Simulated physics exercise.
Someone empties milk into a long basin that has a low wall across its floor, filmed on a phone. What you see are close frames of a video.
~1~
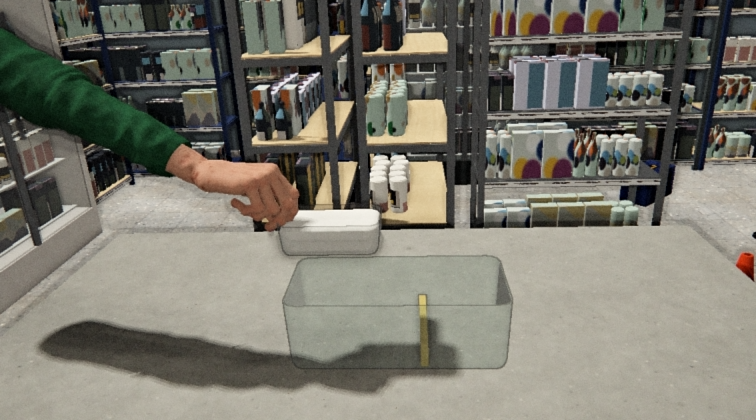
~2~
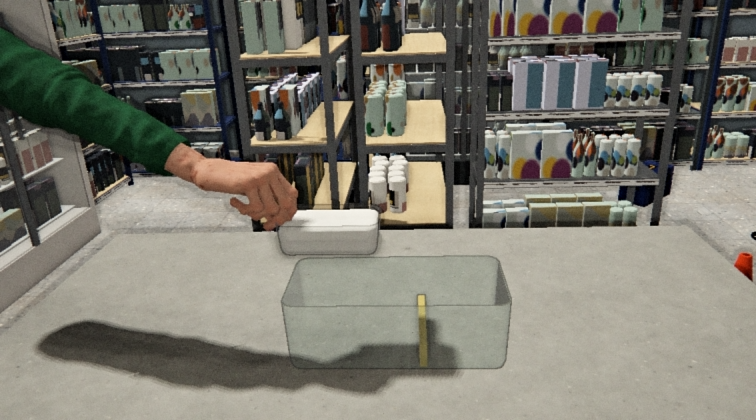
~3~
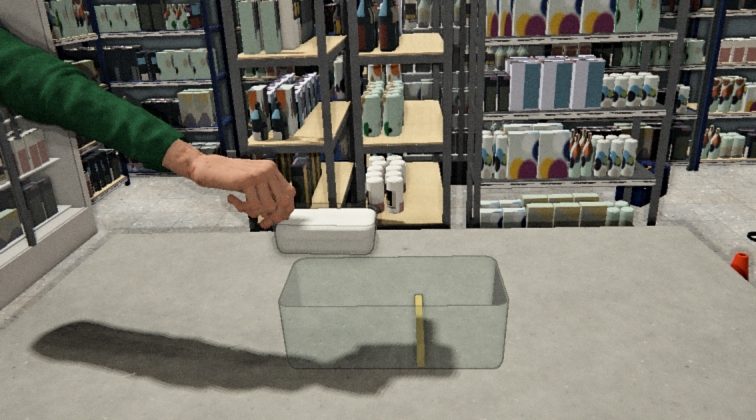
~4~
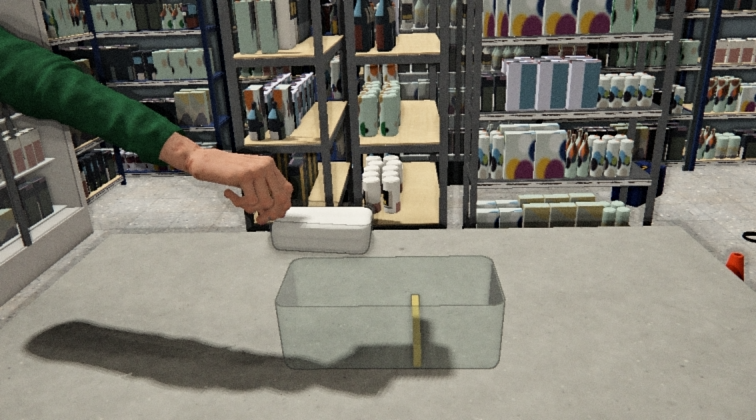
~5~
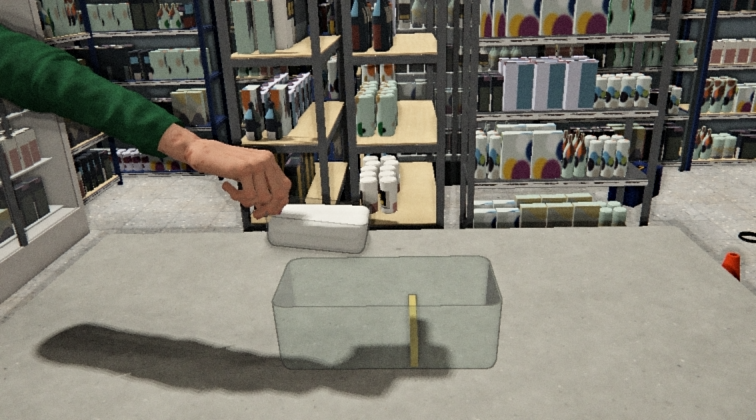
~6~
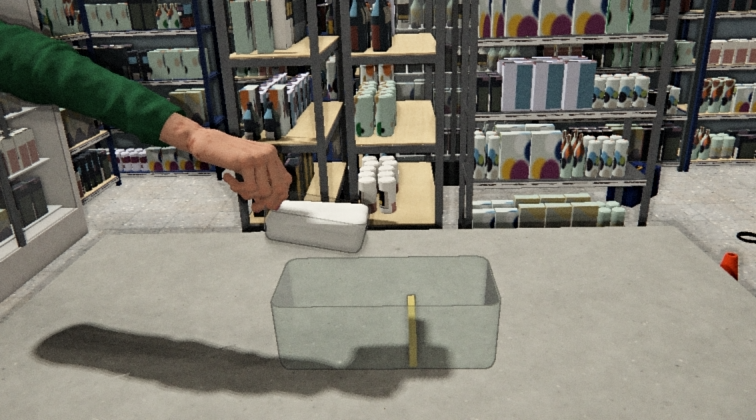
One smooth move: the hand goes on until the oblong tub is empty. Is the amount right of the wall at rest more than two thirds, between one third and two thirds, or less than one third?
It is more than two thirds.
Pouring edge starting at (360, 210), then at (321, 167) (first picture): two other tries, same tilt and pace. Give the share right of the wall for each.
About 70 % the first time, about 40 % the second.
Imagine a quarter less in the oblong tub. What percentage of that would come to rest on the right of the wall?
Some 80 parts in a hundred.
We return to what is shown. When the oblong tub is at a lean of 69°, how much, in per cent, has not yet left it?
Looks like roughly 30 percent is still held.
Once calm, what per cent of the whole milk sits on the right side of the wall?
80 % or thereabouts.
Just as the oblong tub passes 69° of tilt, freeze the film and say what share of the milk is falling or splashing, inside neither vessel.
Around 50 in a hundred.
A moment on, the oblong tub is tipped part way and 31 per cent is still to pour, 5 is left of the wall and 12 right of it.
Next, the oblong tub is tipped right over and 2 per cent is still to pour, 7 is left of the wall and 85 right of it.
Then the oblong tub is tipped right over and 0 per cent is still to pour, 17 is left of the wall and 81 right of it.
Later the oblong tub is tipped right over and 0 per cent is still to pour, 17 is left of the wall and 81 right of it.
Finally, 17 per cent lies left of the wall, 81 right of it and 1 outside.
